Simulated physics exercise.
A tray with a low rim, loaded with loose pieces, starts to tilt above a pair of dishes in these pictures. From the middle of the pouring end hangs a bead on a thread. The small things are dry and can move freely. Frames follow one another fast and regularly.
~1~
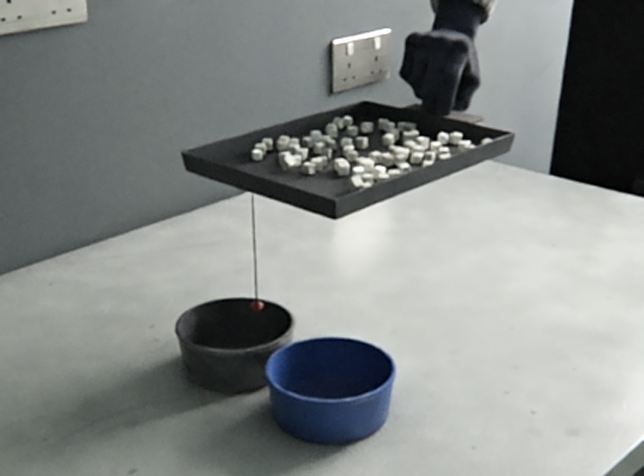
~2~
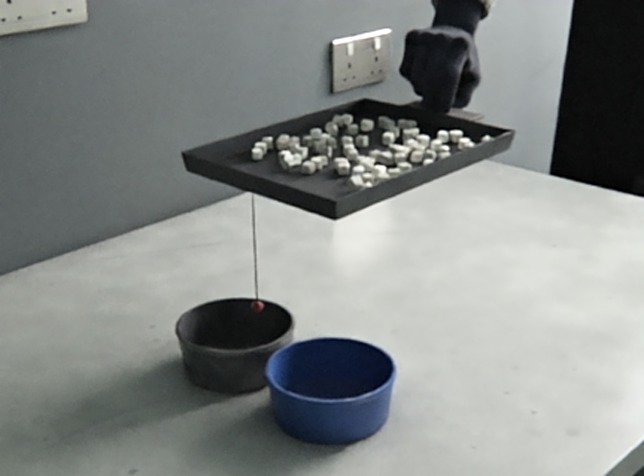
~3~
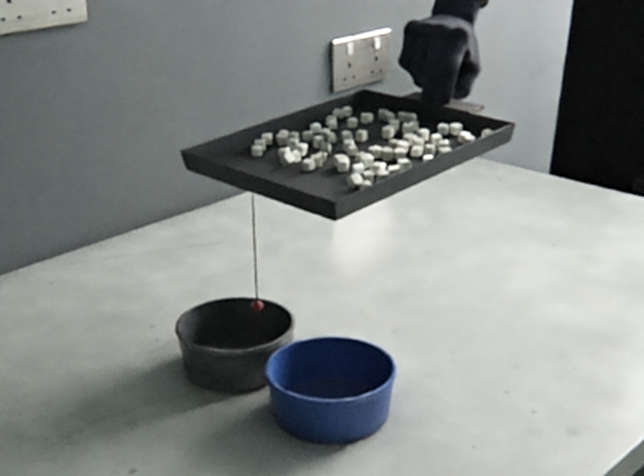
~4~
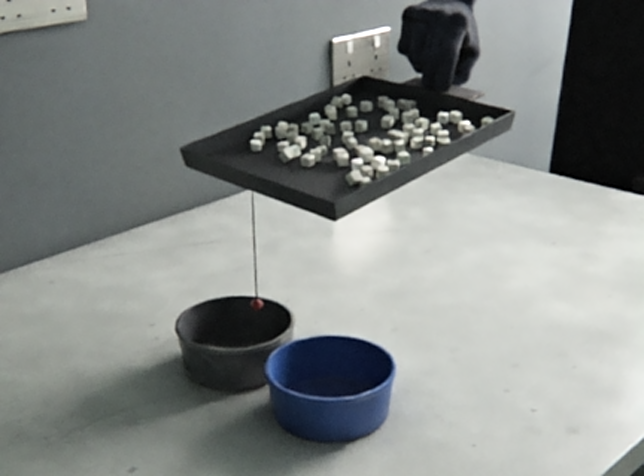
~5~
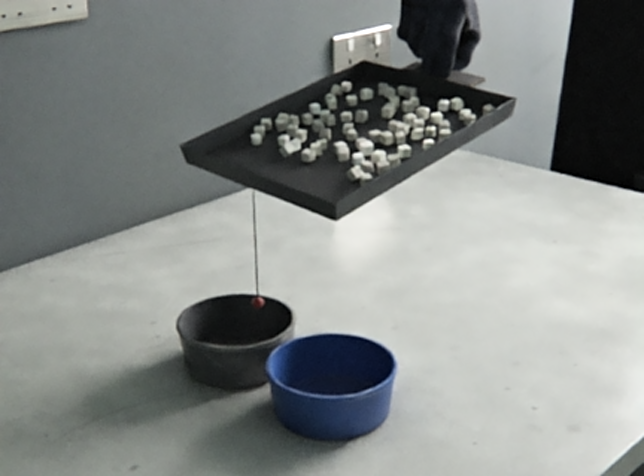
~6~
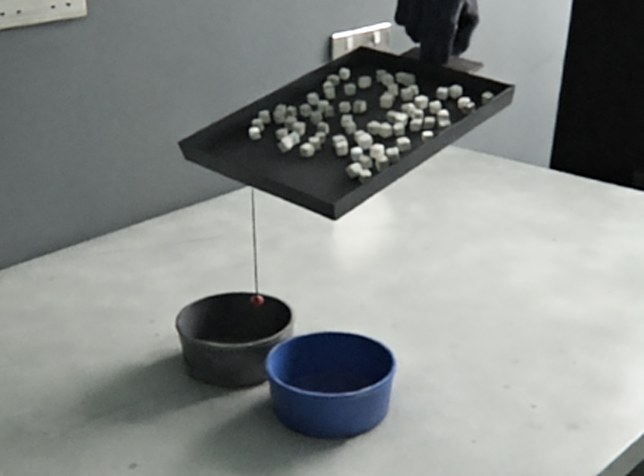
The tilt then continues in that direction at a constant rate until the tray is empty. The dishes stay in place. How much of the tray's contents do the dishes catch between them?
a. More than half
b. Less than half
a, more than half.
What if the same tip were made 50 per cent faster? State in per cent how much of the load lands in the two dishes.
Result: About 70 per cent.
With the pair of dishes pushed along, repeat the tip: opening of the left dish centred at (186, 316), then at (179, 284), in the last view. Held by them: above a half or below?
Result, first setup: A majority share; second setup: A minority share.
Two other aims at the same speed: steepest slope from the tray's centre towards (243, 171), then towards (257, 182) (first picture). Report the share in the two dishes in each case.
About 20 % and 30 %.
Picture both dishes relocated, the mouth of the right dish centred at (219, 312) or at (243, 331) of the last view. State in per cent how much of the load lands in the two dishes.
Trial 1 around 10 percent, trial 2 around 40 percent.
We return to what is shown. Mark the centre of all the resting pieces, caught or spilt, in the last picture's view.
Near (299, 395), more or less.
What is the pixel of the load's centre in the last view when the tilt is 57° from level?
(303, 171).
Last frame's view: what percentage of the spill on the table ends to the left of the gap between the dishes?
Estimate: About 100 percent.
Shortly afterwards, tray tipped steeply; the whole lot on the tray.
Next, tray tipped right over; the bulk on the tray; a little in the right dish; a little in the air.
Some moments later, tray tipped past a quarter turn; near two thirds in the right dish; a little in the left dish; near a quarter outside both.
In the end, tray tipped past a quarter turn; near two thirds in the right dish; a little in the left dish; near a quarter outside both.
